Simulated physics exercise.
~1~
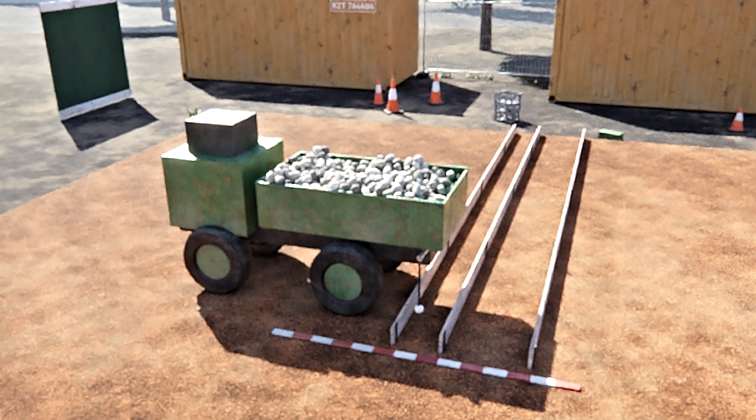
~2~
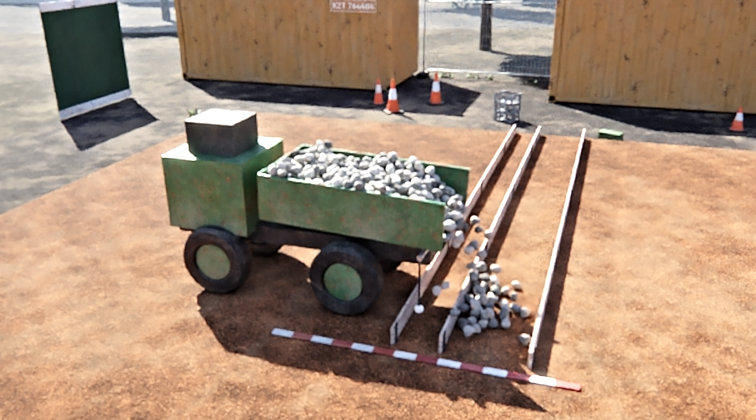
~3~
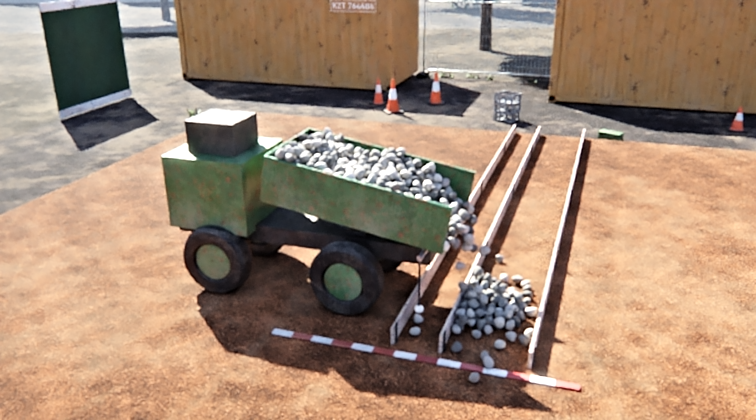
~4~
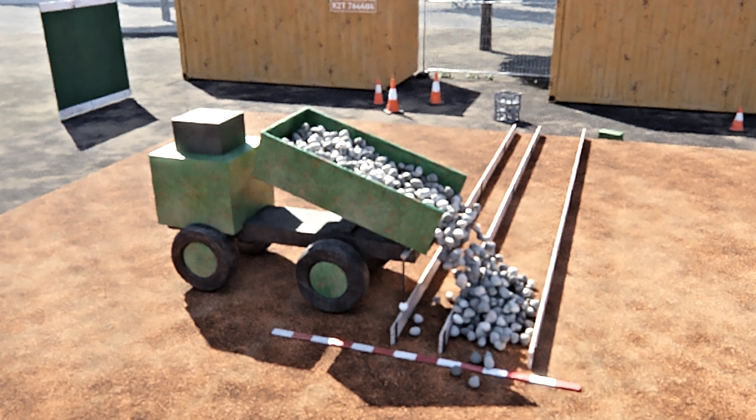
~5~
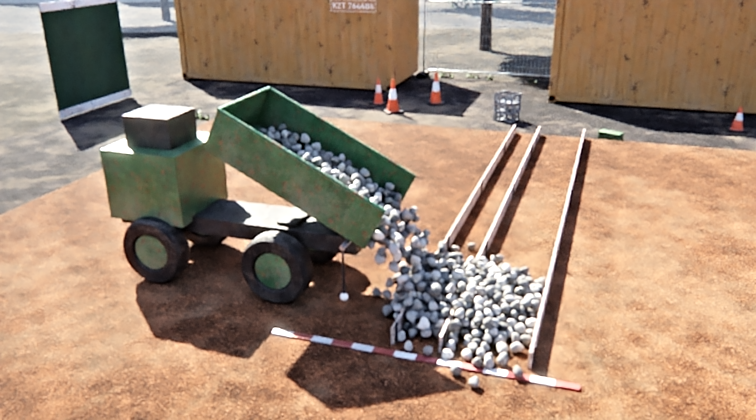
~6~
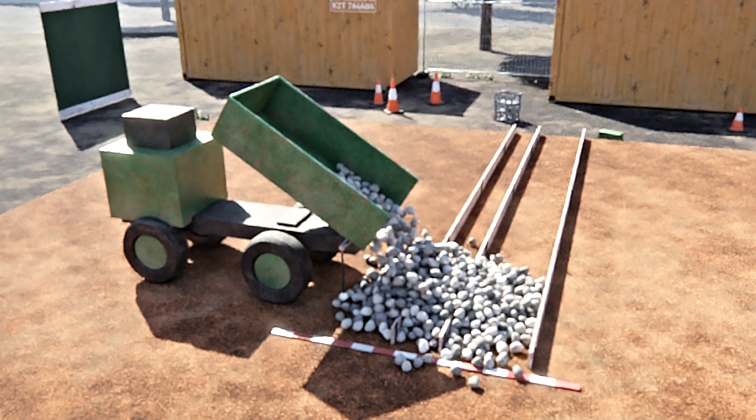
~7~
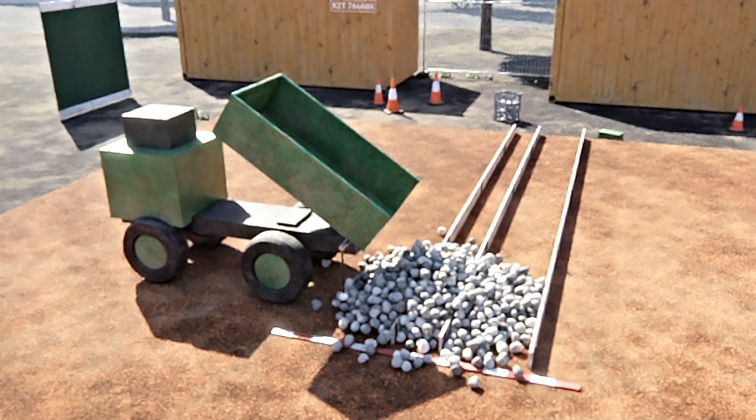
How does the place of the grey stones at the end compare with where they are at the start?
At the start the stones are piled inside the green body of the truck. By the end they lie on the ground to the right of the truck, in a broad heap over and around the near ends of the boards.
